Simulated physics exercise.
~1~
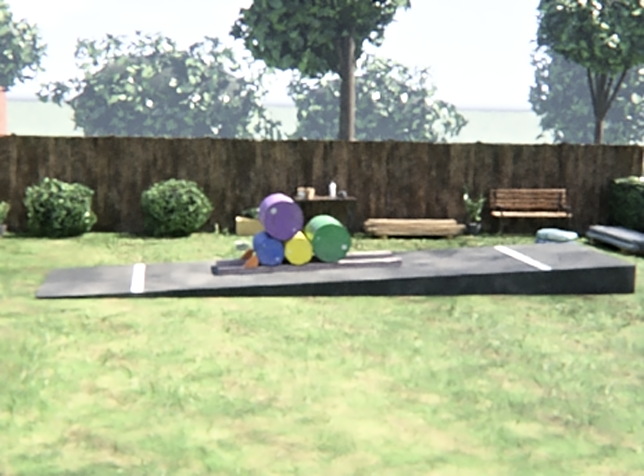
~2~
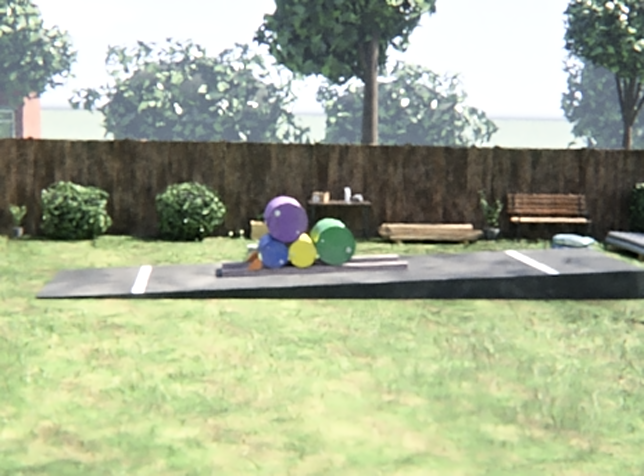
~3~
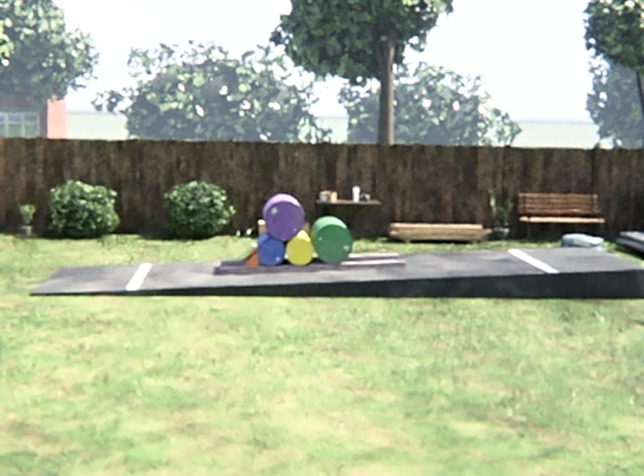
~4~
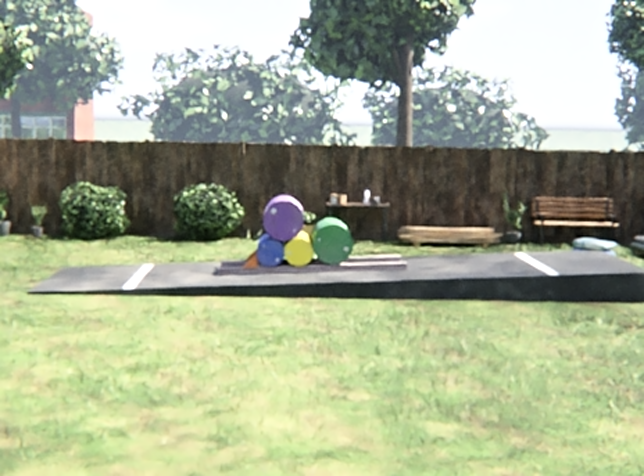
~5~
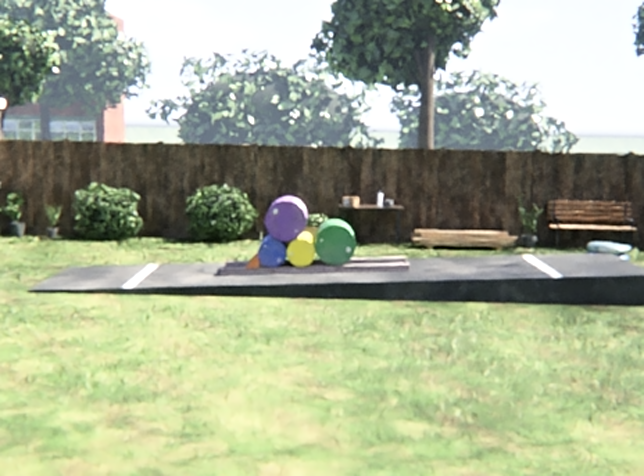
At first, four coloured drums sit in a small pile on low bearers, on a dark sloping pad in a grassy yard. The blue and yellow ones rest side by side with the purple one perched on top, while the green one sits against them on the right. The view drifts gently sideways, so the trees, bushes and bench by the wooden fence slide to the right behind them. Through all of this, the pile holds and nothing rolls. In the end, every drum is still in its place, between the two white lines.
